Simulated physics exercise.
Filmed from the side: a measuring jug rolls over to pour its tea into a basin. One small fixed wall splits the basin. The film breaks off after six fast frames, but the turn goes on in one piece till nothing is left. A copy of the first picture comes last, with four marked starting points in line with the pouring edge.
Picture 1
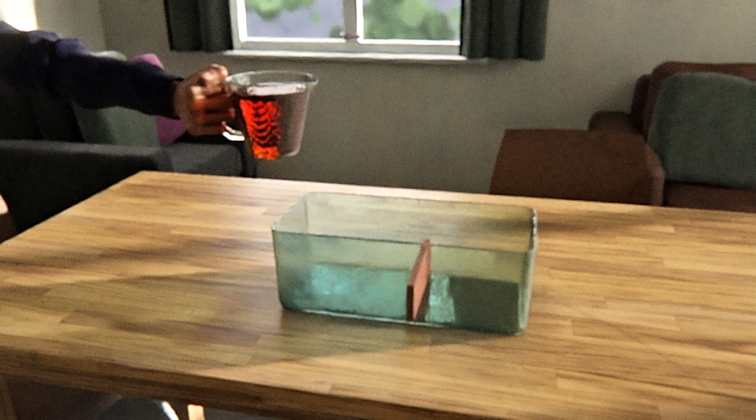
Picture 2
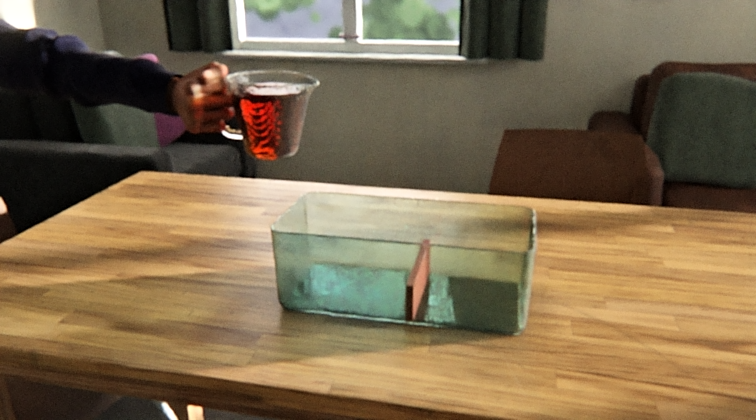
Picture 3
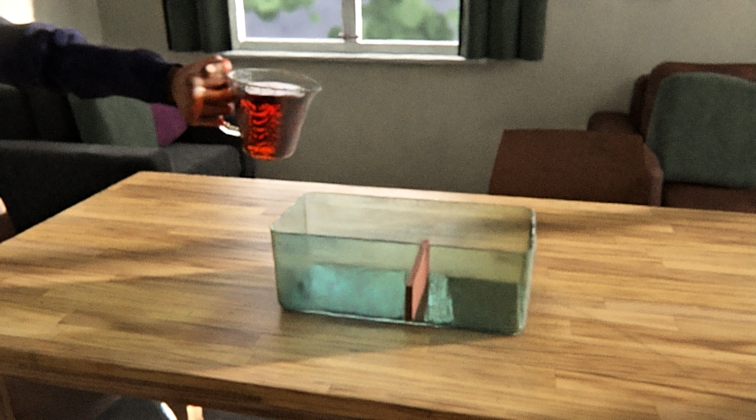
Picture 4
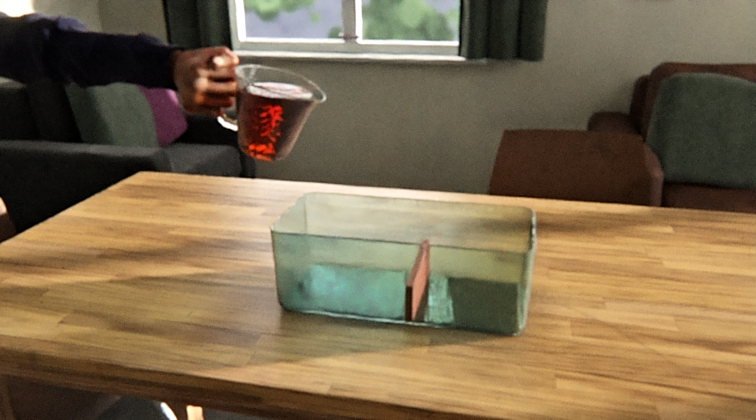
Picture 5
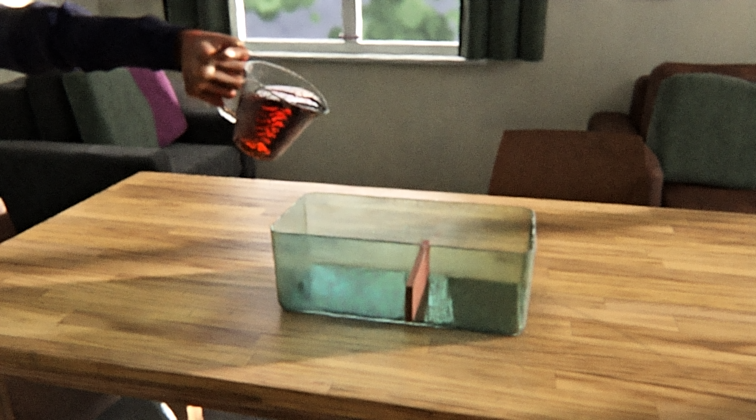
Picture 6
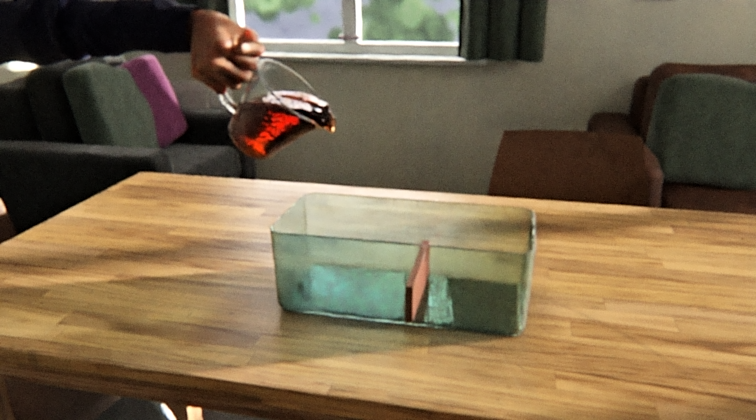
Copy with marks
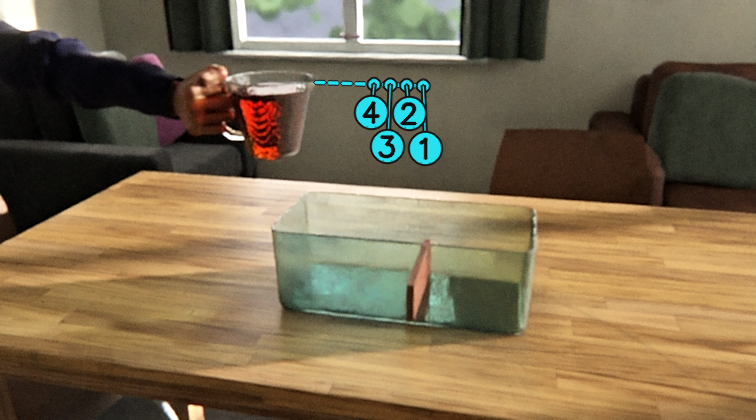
The clip opens with a hand holding a clear measuring jug of reddish tea upright above a glass basin with a low dividing wall, on a wooden table. The hand tilts the jug to the right, slowly at first and then more steeply, until the tea reaches over the lip.
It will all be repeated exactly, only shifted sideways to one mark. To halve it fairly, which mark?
It is 3.
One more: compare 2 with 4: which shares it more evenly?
That would be 4.
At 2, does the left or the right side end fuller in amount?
More ends on the right.
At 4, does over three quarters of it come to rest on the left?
No, it does not.
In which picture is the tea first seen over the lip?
In picture 6.
On the marked copy, 1 at (423, 86); 2 at (406, 85); 3 at (390, 84); 4 at (374, 84).
With 1, about 5 % ends left of the wall and 92 % right of it; 3 % is lost outside.
With 2, about 18 % ends left of the wall and 79 % right of it; 3 % is lost outside.
With 3, about 50 % ends left of the wall and 47 % right of it; 3 % is lost outside.
With 4, about 68 % ends left of the wall and 29 % right of it; 3 % is lost outside.
